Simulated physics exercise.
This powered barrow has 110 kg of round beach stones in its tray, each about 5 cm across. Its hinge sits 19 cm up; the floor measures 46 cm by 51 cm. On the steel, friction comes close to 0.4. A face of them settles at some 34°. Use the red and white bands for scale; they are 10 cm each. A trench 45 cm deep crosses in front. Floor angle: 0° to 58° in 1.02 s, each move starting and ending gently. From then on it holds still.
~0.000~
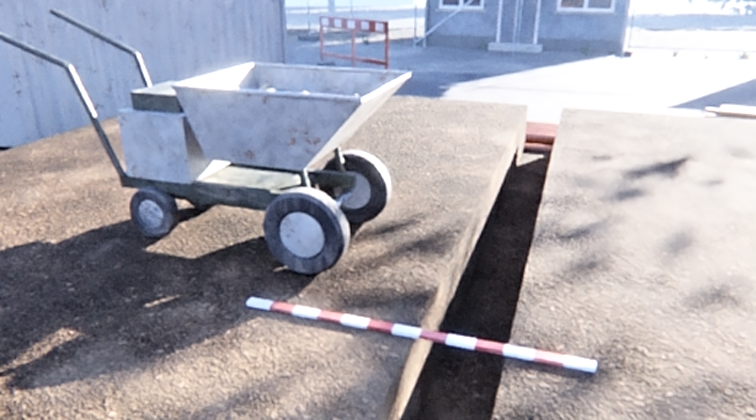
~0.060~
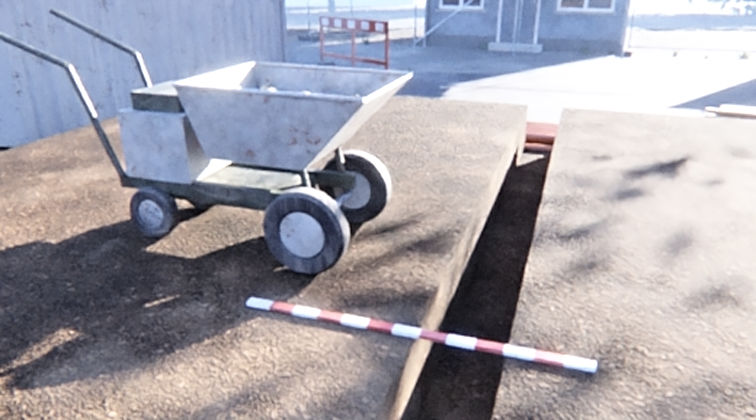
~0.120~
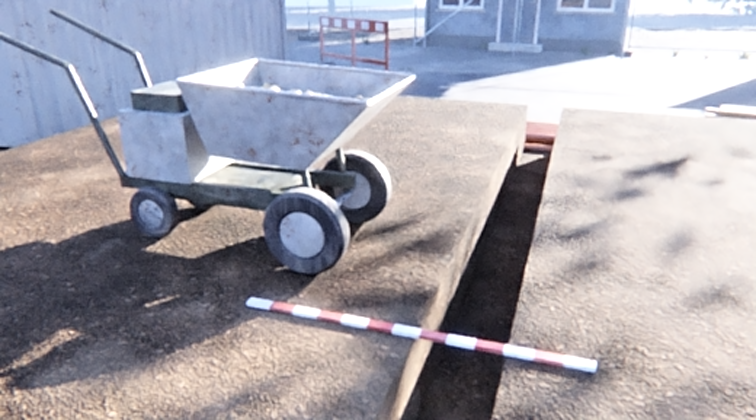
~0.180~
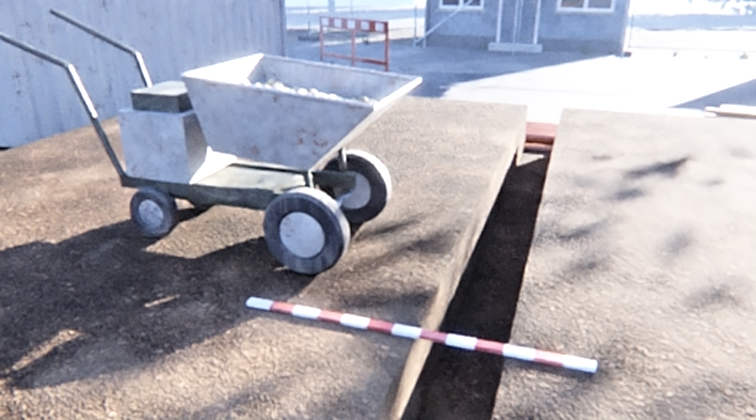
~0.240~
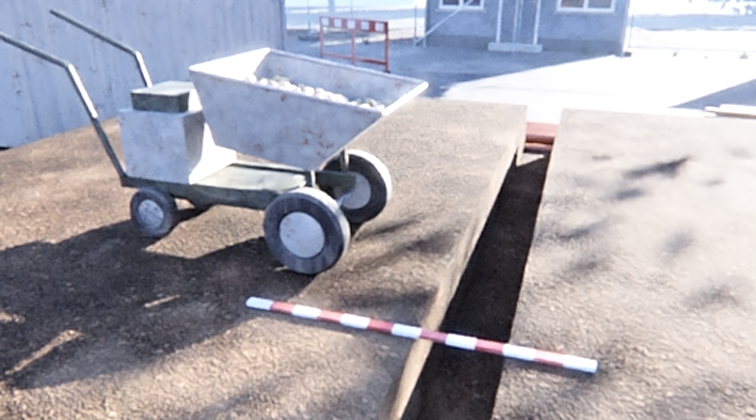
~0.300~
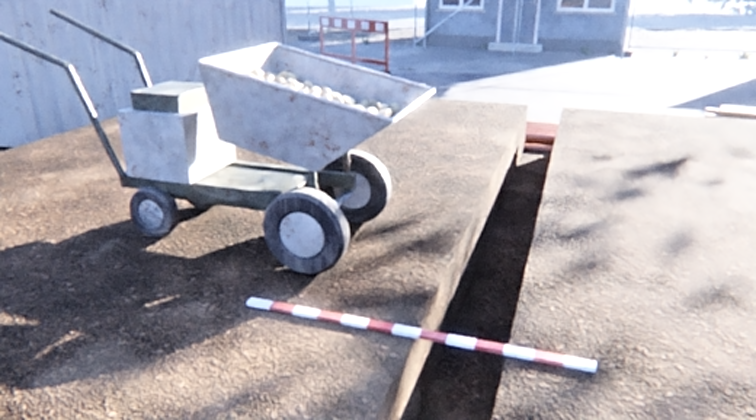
On a sunlit gravelly yard beside a narrow trench with a red-and-white pole across it, a powered barrow stands still while its grey tray tilts gradually forward to the right, bringing more of its pale round stones into view.
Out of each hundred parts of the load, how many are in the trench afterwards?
About 77 out of 100.
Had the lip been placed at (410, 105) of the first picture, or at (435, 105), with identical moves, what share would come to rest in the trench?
Roughly 35 percent for the first, and 15 percent for the second.
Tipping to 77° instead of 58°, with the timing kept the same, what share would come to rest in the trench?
Share in trench: Approx. 90%.
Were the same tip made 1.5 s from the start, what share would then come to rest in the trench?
About 85%.
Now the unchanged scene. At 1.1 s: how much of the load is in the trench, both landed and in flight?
15 per cent, give or take.
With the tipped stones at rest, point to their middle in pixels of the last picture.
The resting stones are centred at roughly (498, 337).
After 0.8 s the floor is at 49°; 100 % in the tray; the foremost stones are at (436, 186).
After 1.1 s the floor is at 58°; 85 % in the tray, 15 % in the trench; the foremost stones are at (523, 262).
After 1.5 s the floor is at 58°; 47 % in the tray, 32 % in the trench, 21 % past the trench; the foremost stones are at (639, 289).
After 3.4 s the floor is at 58°; 0 % in the tray, 77 % in the trench, 23 % past the trench; the foremost stones are past the picture's edge.
